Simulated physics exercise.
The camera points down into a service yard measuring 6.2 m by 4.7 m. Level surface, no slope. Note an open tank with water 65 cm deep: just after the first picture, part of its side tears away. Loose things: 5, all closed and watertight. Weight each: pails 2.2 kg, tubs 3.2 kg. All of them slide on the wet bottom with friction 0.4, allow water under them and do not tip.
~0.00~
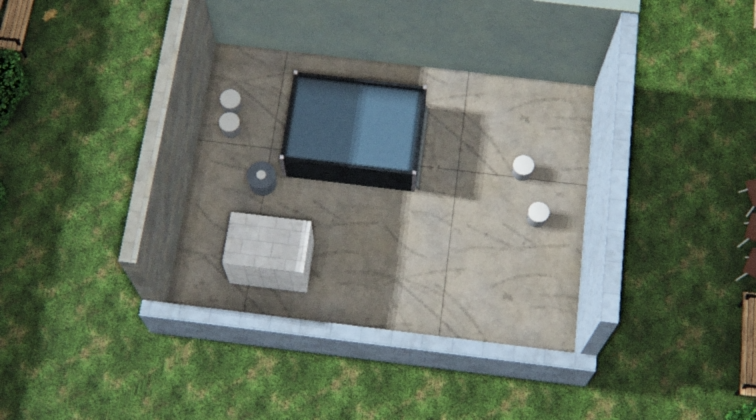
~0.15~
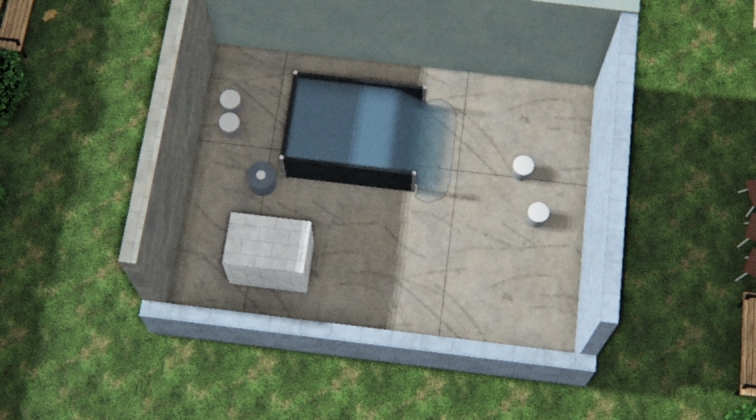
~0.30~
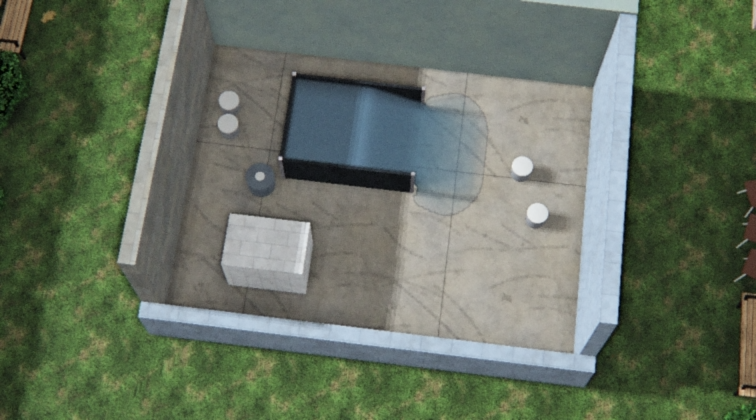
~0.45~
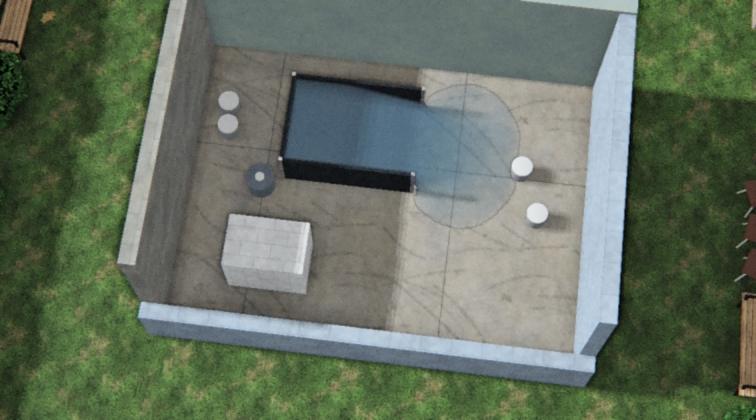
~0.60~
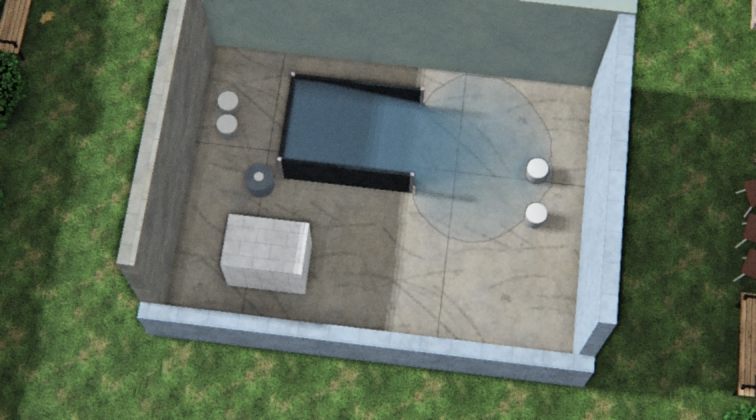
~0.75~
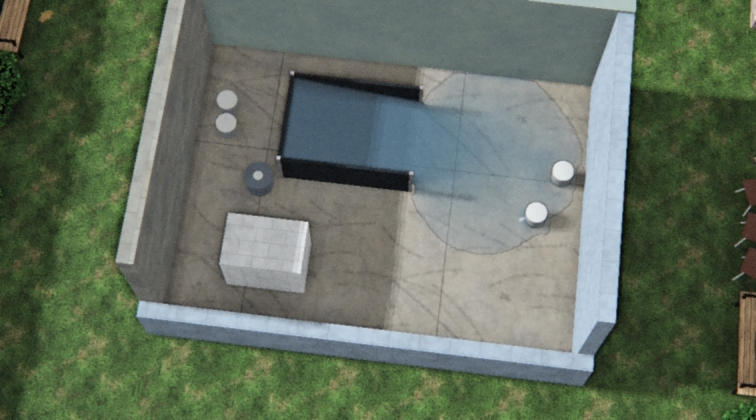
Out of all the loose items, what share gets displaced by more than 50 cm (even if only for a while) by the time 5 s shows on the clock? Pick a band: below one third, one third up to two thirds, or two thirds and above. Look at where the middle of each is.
The share is one third up to two thirds.
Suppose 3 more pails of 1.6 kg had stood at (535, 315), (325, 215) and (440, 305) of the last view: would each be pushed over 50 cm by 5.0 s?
Each in turn ends up beyond the limit, within the limit, beyond the limit.
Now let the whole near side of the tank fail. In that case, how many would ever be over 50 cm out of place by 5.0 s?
5.
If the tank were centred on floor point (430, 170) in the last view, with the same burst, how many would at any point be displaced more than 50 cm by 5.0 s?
Count: 4.
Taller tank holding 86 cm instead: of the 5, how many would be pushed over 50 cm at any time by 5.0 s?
Then it comes to 3.
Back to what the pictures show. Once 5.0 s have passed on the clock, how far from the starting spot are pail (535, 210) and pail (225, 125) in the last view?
The first ends 450 centimetres from its start and the second 0 centimetres.
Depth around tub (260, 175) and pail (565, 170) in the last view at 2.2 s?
About 0 and 30 cm.
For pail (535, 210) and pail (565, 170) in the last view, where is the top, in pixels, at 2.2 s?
They end up about (560, 321) and (578, 194) in the last view.
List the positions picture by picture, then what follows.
The first frame shows a pail at (524, 165) rests on the ground; a pail at (539, 212) rests on the ground; water covers 2.9 m2; 0 of 5 have shifted.
The second frame shows a pail at (524, 165), on the bottom; a pail at (539, 212), on the bottom; water covers 3.7 m2; 0 of 5 have shifted.
The third frame shows a pail at (522, 166), on the bottom; a pail at (538, 213), on the bottom; water covers 4.8 m2; 0 of 5 have shifted.
The fourth frame shows a pail at (522, 166) rests on the ground; a pail at (537, 213), on the bottom; water covers 6.1 m2; 0 of 5 have shifted.
The fifth frame shows a pail at (538, 168), on the bottom, 26 cm from its start; a pail at (537, 213) rests on the ground; water covers 7.6 m2; 1 of 5 have shifted.
The sixth frame shows a pail at (563, 171) rests on the ground, 67 cm from its start; a pail at (537, 212) rests on the ground; water covers 9.2 m2; 1 of 5 have shifted.
After 1.1 s 2 of 5 are over 50 cm from their spots; 1 afloat.
After 2.2 s 2 of 5 are over 50 cm from their spots; 2 afloat.
After 3.5 s 2 of 5 are over 50 cm from their spots; 2 afloat.
After 5.0 s 2 of 5 are over 50 cm from their spots, and 2 have been at some point; 2 afloat.
